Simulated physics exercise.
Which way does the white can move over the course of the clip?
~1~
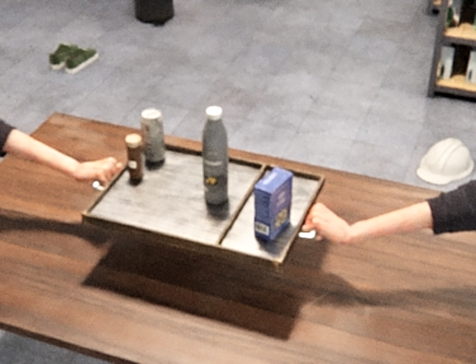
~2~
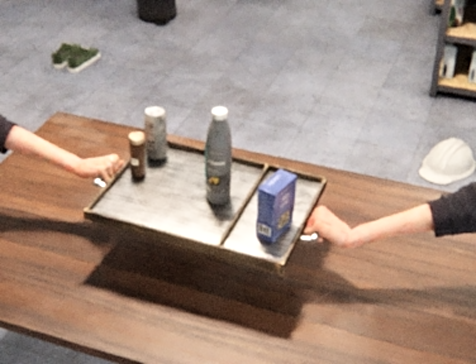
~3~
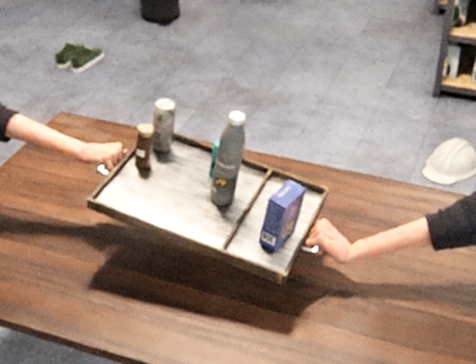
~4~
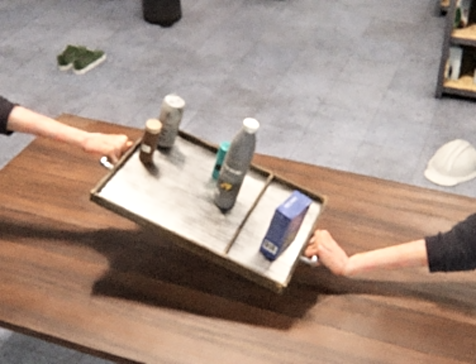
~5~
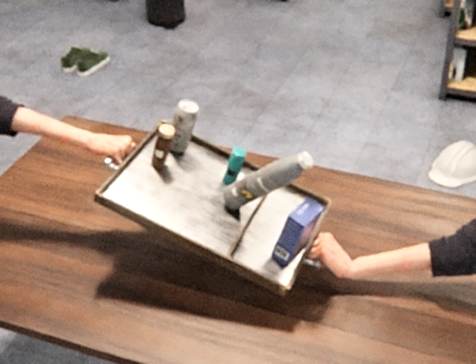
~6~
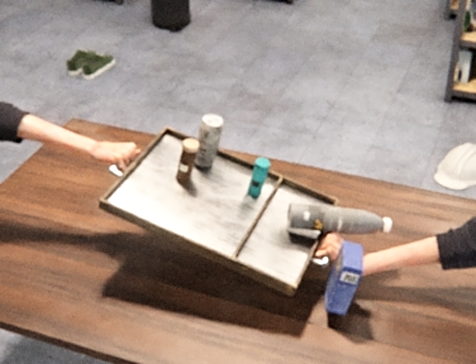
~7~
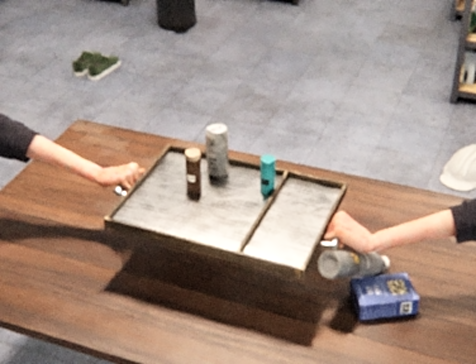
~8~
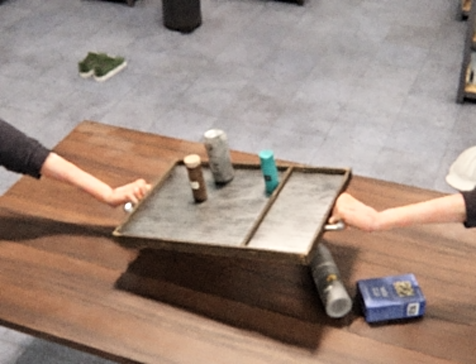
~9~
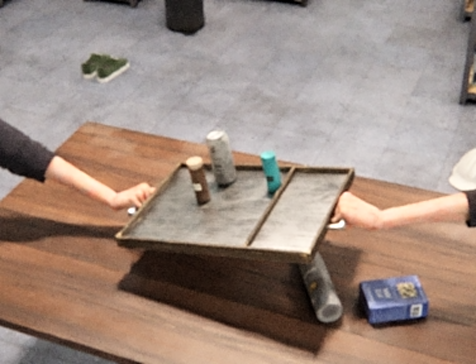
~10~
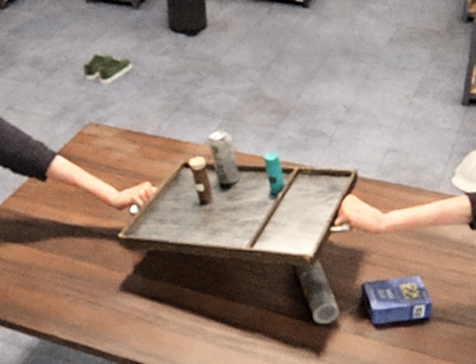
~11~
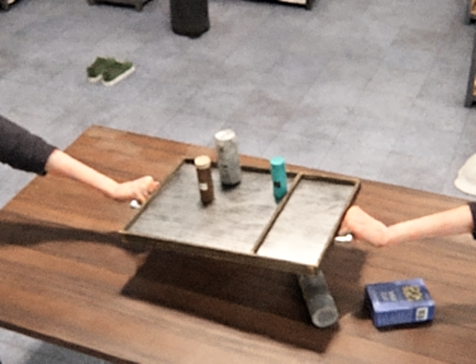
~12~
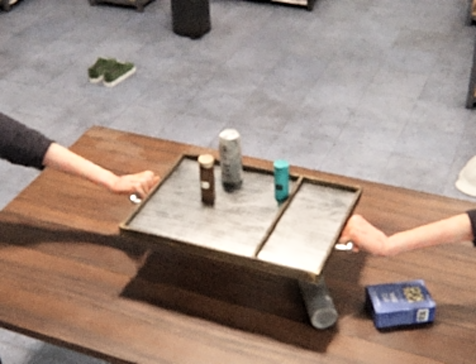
The white can moves to the right, ending closer to the middle of the tray and still upright.
